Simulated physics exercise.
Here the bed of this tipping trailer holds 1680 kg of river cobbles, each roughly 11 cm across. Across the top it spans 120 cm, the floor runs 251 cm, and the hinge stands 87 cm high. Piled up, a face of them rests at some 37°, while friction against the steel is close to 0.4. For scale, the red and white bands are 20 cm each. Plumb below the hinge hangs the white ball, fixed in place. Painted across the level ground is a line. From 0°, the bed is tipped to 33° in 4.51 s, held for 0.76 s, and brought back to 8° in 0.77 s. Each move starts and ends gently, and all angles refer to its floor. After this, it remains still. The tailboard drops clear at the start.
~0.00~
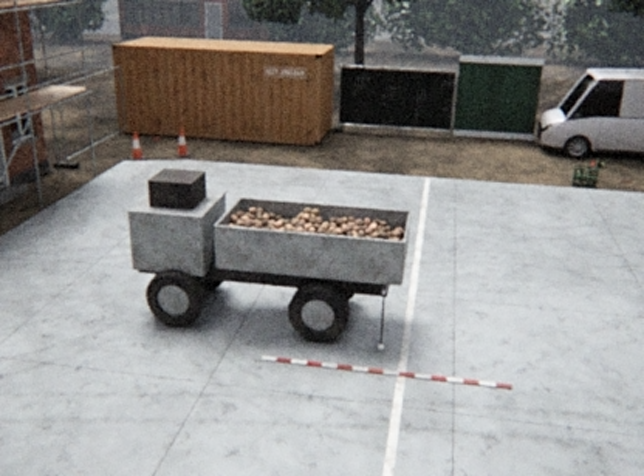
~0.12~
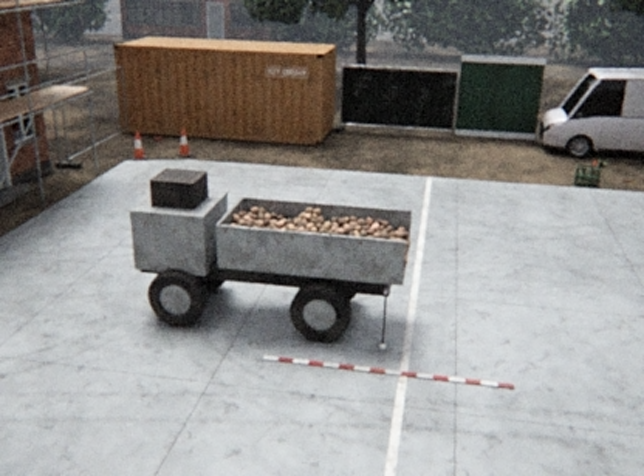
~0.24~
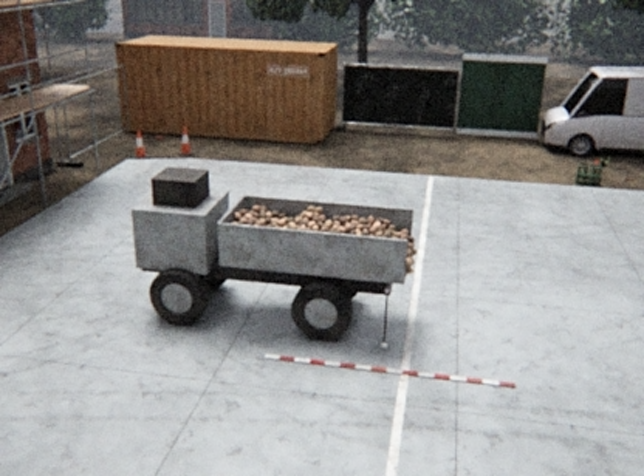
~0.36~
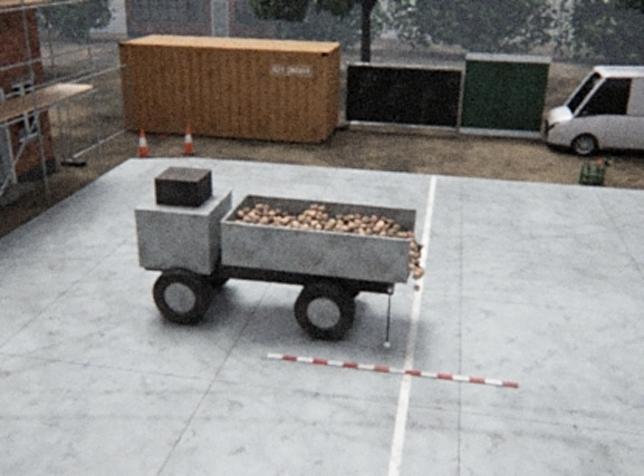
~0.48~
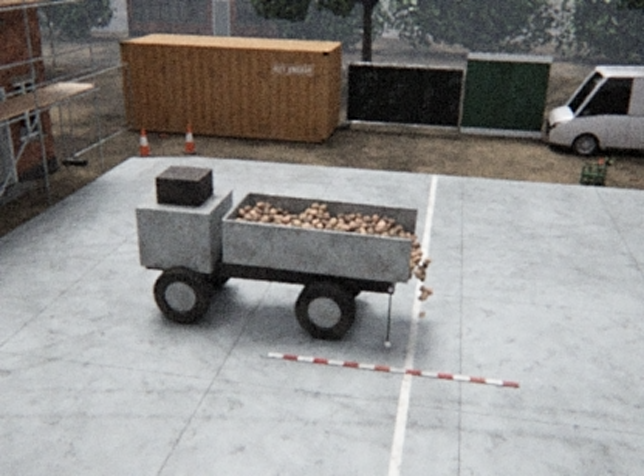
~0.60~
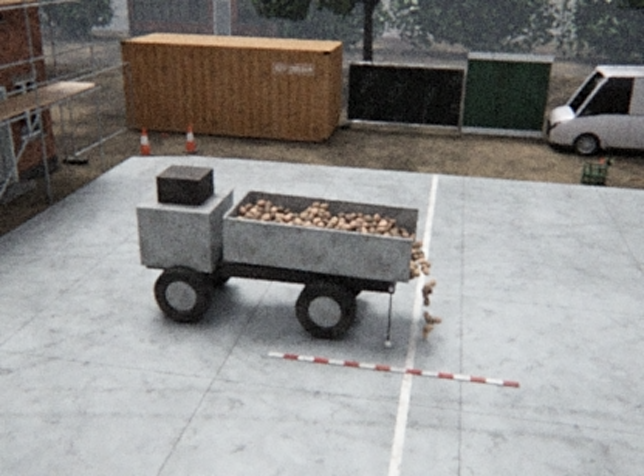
Brown cobbles shift in the open bed of a grey tipping trailer and begin dropping in a thin trickle from its right end, while the bed barely tilts and the view drifts very slightly. The trailer stands on dark wheels on a pale concrete yard, seen from above at an angle, beside a white line and a red-and-white pole. Behind are an orange container, dark green panels, a white van and scaffolding.
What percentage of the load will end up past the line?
About 95 per cent.
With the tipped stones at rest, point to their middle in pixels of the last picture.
Somewhere around (464, 322) in the last picture.
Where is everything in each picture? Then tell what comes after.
Lip at (401, 285), floor tilted 0°, highest stones at (296, 218), in the first picture.
The bed is at 0°, its lip at (403, 285); the top of the load is at (298, 217); the stones move at 0.0 m/s on average, in the second picture.
Lip at (404, 284), floor tilted 0°, highest stones at (296, 215); 1 % has left, in the third picture.
Lip at (407, 283), floor tilted 1°, highest stones at (300, 214); 1 % has left, in the fourth picture.
The bed is at 1°, its lip at (408, 283); the top of the load is at (290, 211); 2 % has left, in the fifth picture.
Lip at (409, 283), floor tilted 2°, highest stones at (283, 210); 3 % has left, in the sixth picture.
After 3.4 s the floor is at 28°; 63 % in the bed, 4 % short of the line, 33 % past the line; the foremost stones are at (495, 324).
After 4.6 s the floor is at 33°; 9 % in the bed, 6 % short of the line, 84 % past the line; the foremost stones are at (557, 347).
After 6.5 s the floor is at 8°; 0 % in the bed, 7 % short of the line, 93 % past the line; the foremost stones are at (577, 350).
After 9.5 s the floor is at 8°; 0 % in the bed, 7 % short of the line, 93 % past the line; the foremost stones are at (577, 350).
